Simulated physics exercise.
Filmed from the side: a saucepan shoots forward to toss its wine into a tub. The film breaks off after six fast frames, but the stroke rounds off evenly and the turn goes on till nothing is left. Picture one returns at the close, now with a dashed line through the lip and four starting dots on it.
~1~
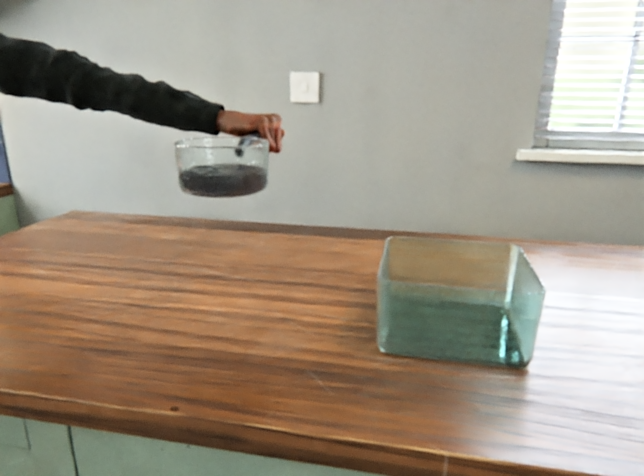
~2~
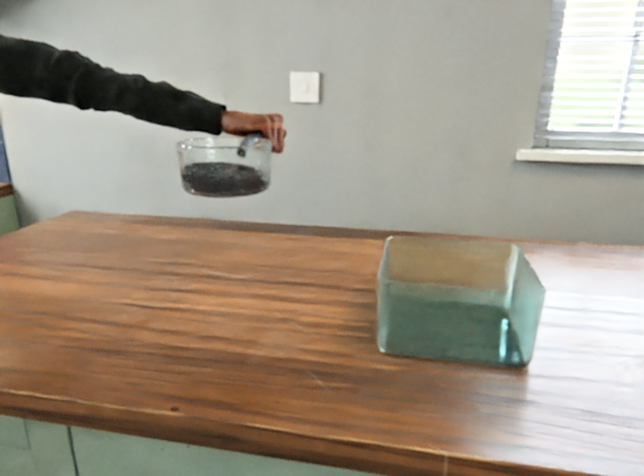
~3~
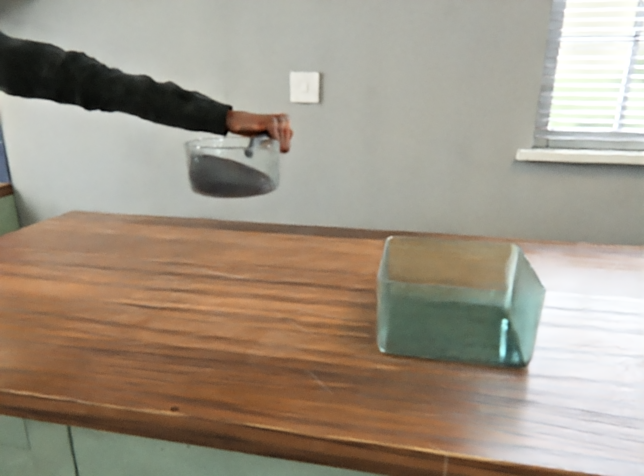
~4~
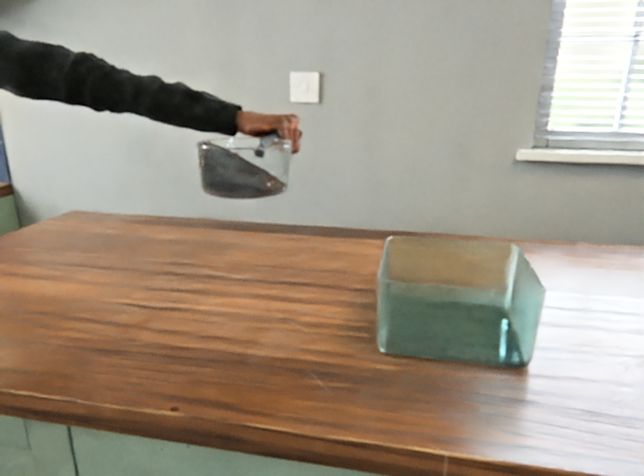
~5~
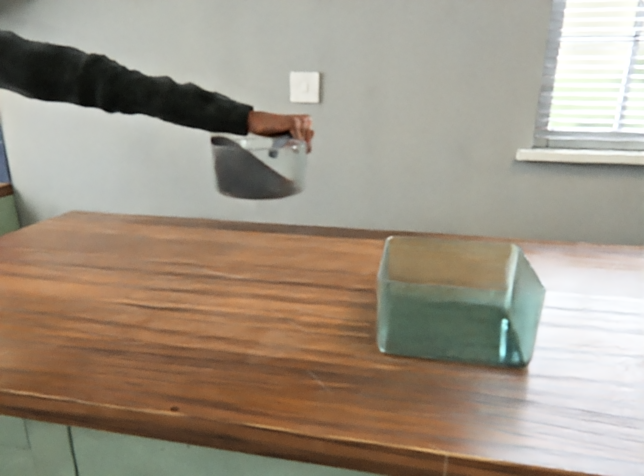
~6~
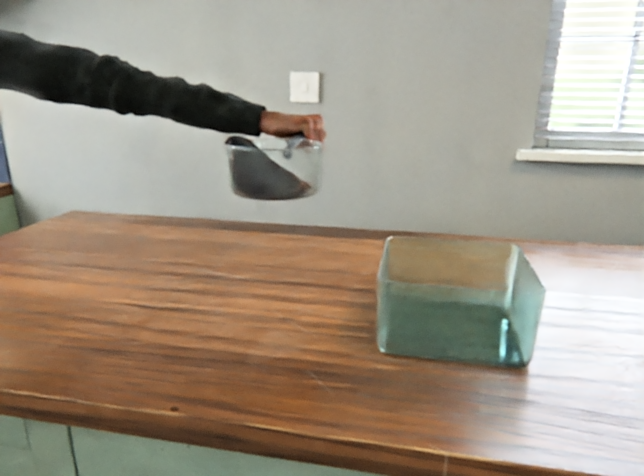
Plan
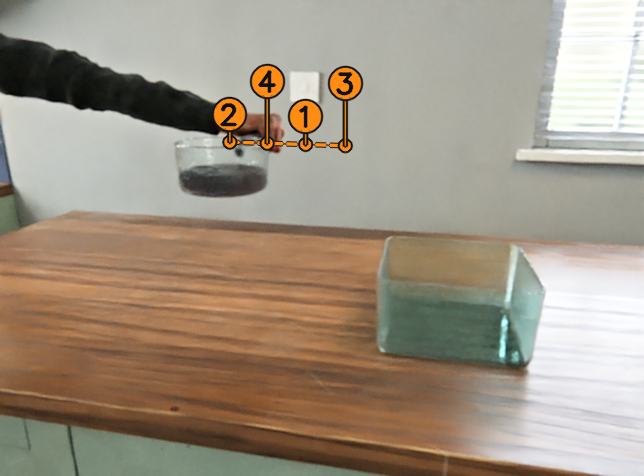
A dark-sleeved arm moving a clear pan of dark liquid rightward above a wooden counter, the liquid sloshing up its left side.
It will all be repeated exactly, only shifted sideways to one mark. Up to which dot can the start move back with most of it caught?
Take 1.
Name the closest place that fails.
That is place 4.
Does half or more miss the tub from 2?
Yes, it does.
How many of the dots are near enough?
Two of the four.
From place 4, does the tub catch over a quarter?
Yes.
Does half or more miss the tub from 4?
Yes.
On the marked copy, 1 at (305, 144); 2 at (229, 142); 3 at (345, 145); 4 at (267, 143).
With 1, about 82 % lands in the tub, 12 % falls short and 6 % goes beside or beyond.
With 2, about 13 % lands in the tub, 86 % falls short.
With 3, about 86 % lands in the tub, 7 % falls short and 8 % goes beside or beyond.
With 4, about 38 % lands in the tub, 57 % falls short and 5 % goes beside or beyond.
